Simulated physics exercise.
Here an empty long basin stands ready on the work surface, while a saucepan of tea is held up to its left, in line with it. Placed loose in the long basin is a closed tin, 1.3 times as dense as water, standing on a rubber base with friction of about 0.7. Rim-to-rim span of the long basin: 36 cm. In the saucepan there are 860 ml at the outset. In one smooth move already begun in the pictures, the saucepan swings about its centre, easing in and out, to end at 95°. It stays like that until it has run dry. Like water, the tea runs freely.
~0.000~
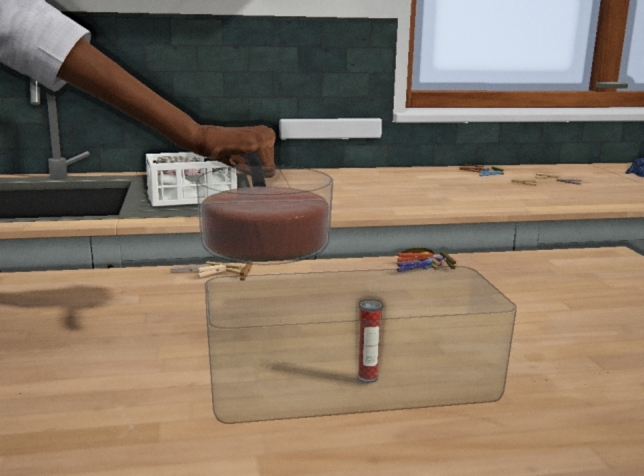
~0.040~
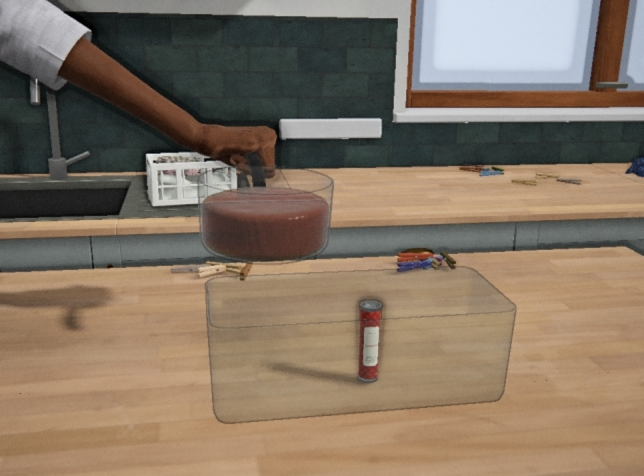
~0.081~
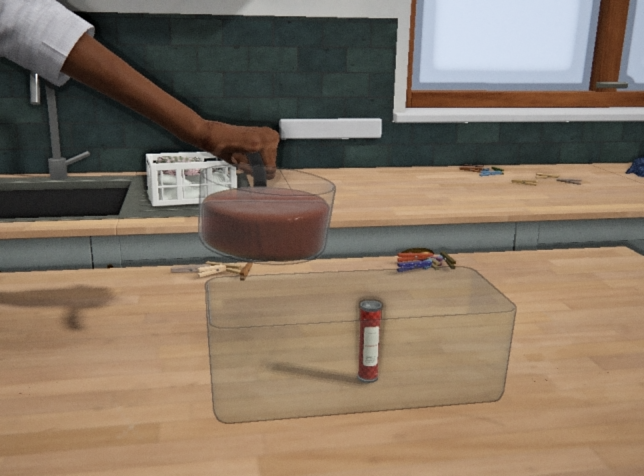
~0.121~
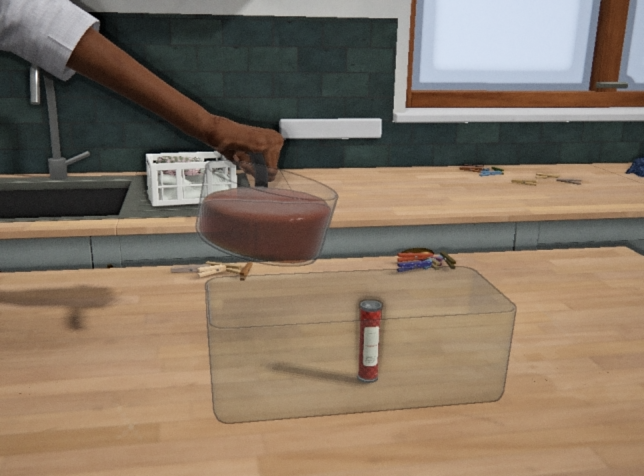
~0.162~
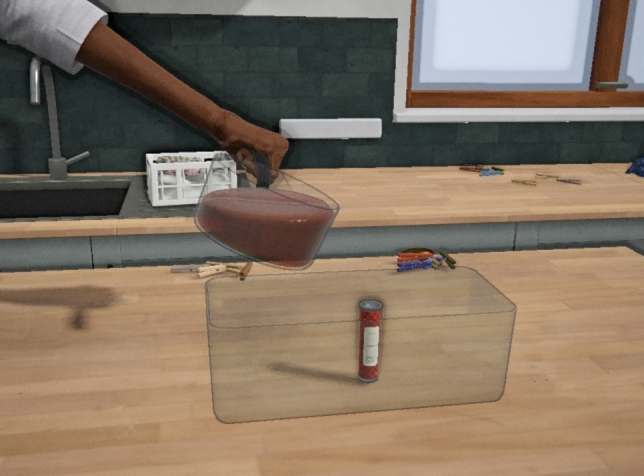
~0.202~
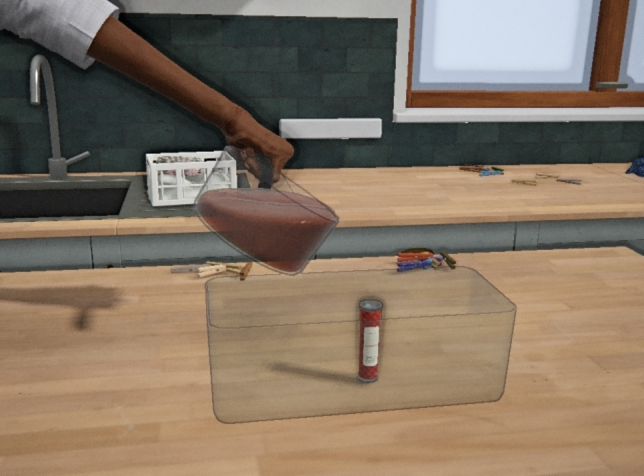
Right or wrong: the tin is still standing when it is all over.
Wrong, it has gone over.
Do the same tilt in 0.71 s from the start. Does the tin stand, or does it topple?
The tin would overturn.
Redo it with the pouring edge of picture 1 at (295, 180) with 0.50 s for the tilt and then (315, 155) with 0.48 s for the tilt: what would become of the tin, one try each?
In the first try it remains standing; in the second it comes down.
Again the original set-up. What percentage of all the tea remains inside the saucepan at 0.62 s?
Roughly 12 percent remains.
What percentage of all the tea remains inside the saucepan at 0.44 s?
Close to 36 in a hundred.
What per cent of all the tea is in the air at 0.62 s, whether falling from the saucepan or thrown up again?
Close to 5 %.
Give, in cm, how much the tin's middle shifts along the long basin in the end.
Around 9.0 cm.
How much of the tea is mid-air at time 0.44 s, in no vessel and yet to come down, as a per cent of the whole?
Around 34 percent.
By 0.44 s the tilt is 92° and 35 per cent is still to pour; the tin stands where it began.
By 0.62 s the tilt is 95° and 12 per cent is still to pour; the tin stands 2 cm from where it began.
By 0.80 s the tilt is 95° and 4 per cent is still to pour; the tin leans 21°.
By 1.00 s the tilt is 95° and 1 per cent is still to pour; the tin lies on its side.
At rest the tin lies on its side.
